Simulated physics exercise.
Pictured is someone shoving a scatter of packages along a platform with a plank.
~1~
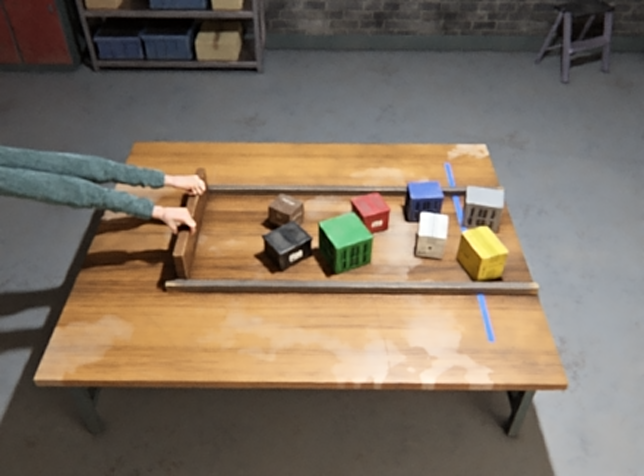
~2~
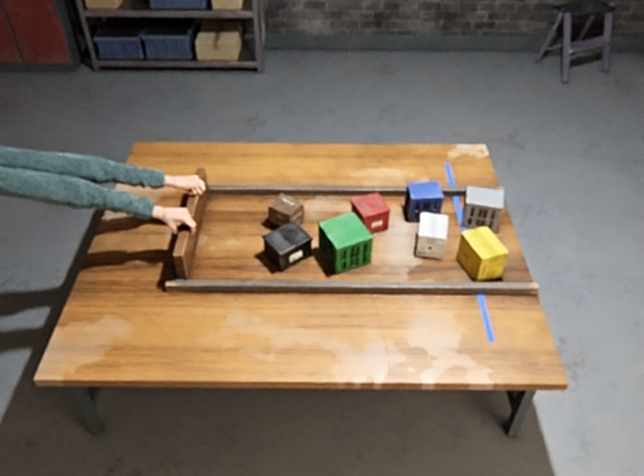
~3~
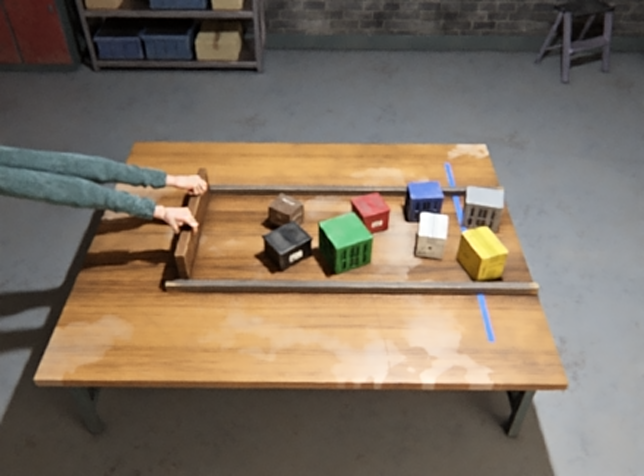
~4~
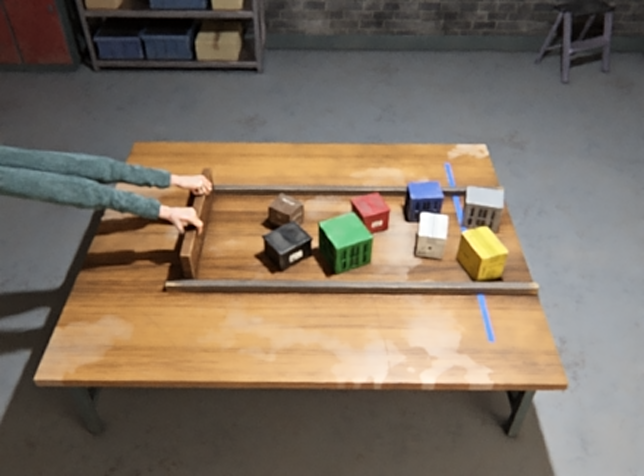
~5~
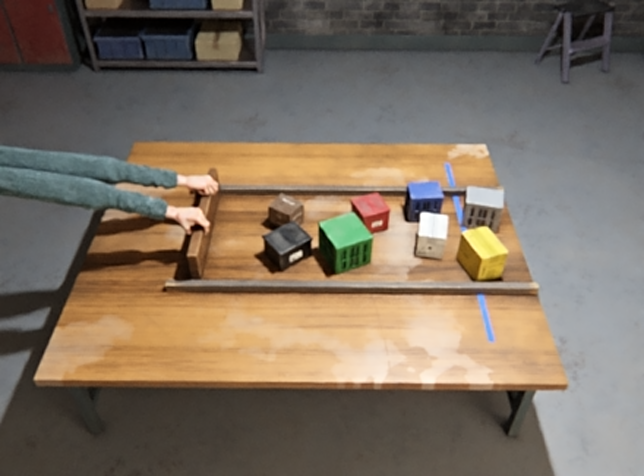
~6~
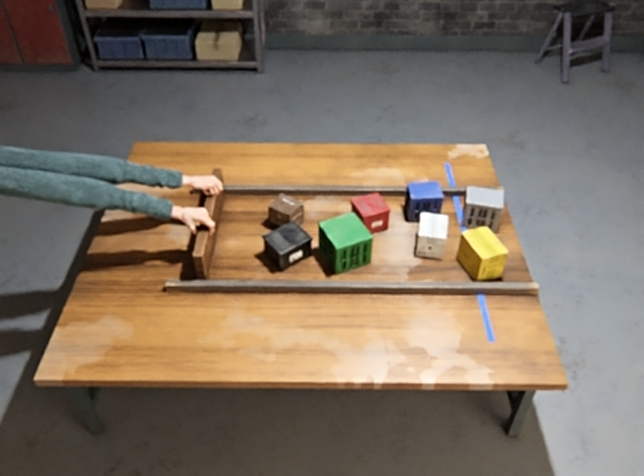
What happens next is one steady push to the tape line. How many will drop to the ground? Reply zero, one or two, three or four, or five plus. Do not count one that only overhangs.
Three or four.
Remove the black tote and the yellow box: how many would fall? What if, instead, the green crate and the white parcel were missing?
The first count is 2 and the second is 0.
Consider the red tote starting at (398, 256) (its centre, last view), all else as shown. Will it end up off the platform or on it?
In that case it leaves the top.
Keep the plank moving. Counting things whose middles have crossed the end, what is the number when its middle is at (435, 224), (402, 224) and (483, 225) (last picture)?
Respectively 2, 0 and 6.
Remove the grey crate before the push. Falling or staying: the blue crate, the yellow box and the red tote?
Outcome: Blue crate is not lost; yellow box ends up off; red tote is not lost.
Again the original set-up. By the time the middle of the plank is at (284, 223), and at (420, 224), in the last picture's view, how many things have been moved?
First 3, after that 8.
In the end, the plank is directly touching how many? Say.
2.
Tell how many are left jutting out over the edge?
I make it 2.
Early on, none off yet; grey crate at rest near (482, 209); yellow box at rest near (481, 255); white parcel at rest near (432, 236).
Finally, the number that fall off is three or four; lost, green crate, white parcel, yellow box and grey crate.
